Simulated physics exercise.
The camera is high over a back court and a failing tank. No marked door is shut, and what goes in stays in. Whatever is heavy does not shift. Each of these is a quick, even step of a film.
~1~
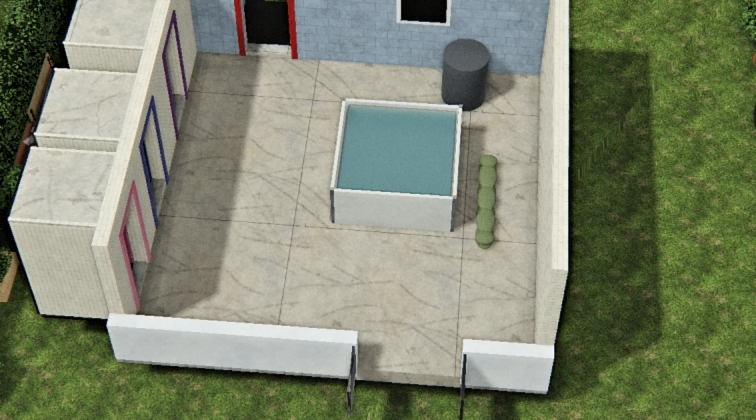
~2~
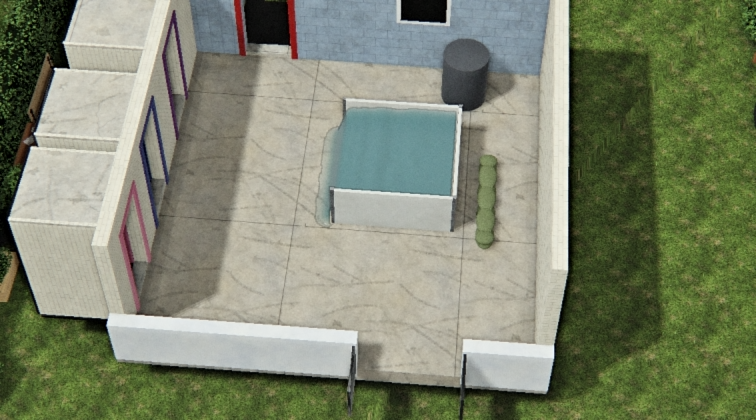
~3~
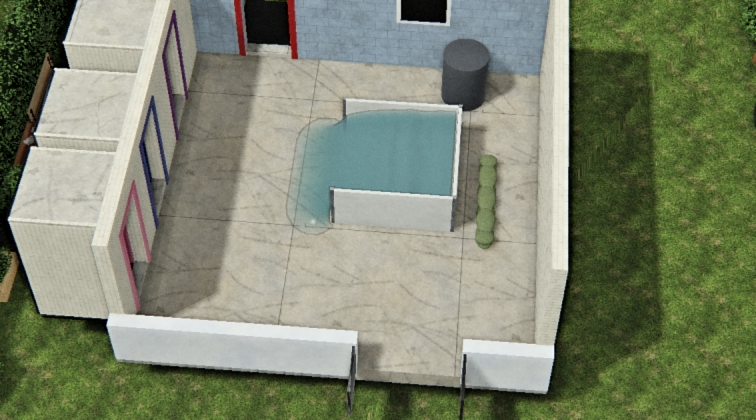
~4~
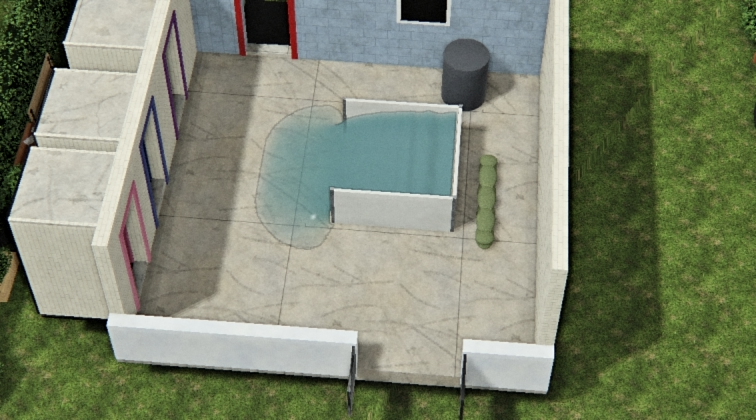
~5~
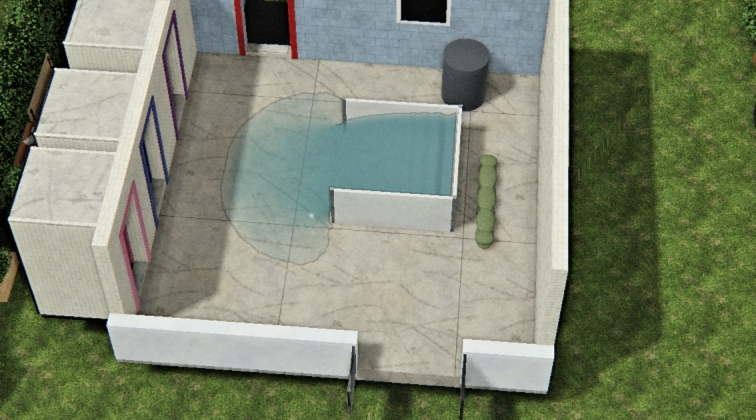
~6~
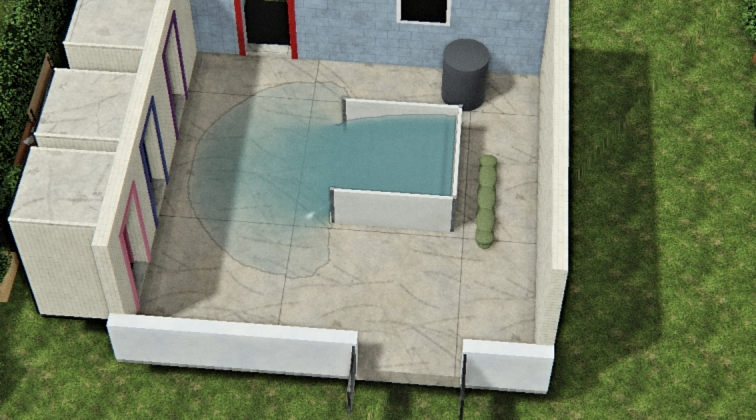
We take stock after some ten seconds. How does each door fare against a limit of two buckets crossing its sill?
Result: The red door gets overrun I think; the pink door gets overrun I think; the purple door gets overrun I think; the blue door gets overrun I think.
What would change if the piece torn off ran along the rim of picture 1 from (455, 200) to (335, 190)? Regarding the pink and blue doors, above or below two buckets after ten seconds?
Well, the pink one is swamped, while the blue one is safe.
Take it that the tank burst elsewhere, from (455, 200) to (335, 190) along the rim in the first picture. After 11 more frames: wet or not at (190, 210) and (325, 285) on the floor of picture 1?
Note: Point one unreached; point two inundated.
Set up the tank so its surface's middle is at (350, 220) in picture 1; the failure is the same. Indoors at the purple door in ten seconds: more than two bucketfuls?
My reading: The purple one lets less in.
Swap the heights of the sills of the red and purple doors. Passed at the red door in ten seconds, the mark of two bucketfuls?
Result: Red door comes in below.
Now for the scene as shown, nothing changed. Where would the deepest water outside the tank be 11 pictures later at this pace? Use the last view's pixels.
That spot is close to (196, 57).
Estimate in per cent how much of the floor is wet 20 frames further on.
Roughly 50 percent.
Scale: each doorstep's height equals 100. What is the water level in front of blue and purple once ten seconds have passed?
Approx. 20 % followed by 20 %.
A moment on, water covers 40 % of the floor; the red door wet at the sill, nothing in, the pink door wet at the sill, nothing in, the purple door over two buckets in, the blue door over two buckets in.
Next, water covers 45 % of the floor; the red door under two buckets in, the pink door over two buckets in, the purple door far over two buckets in, the blue door far over two buckets in.
Then, water covers 50 % of the floor; the red door over two buckets in, the pink door far over two buckets in, the purple door far over two buckets in, the blue door far over two buckets in.
Later, water covers 90 % of the floor; the red door over two buckets in, the pink door far over two buckets in, the purple door far over two buckets in, the blue door far over two buckets in.
In the end, water covers 95 % of the floor; the red door over two buckets in, the pink door far over two buckets in, the purple door far over two buckets in, the blue door far over two buckets in.
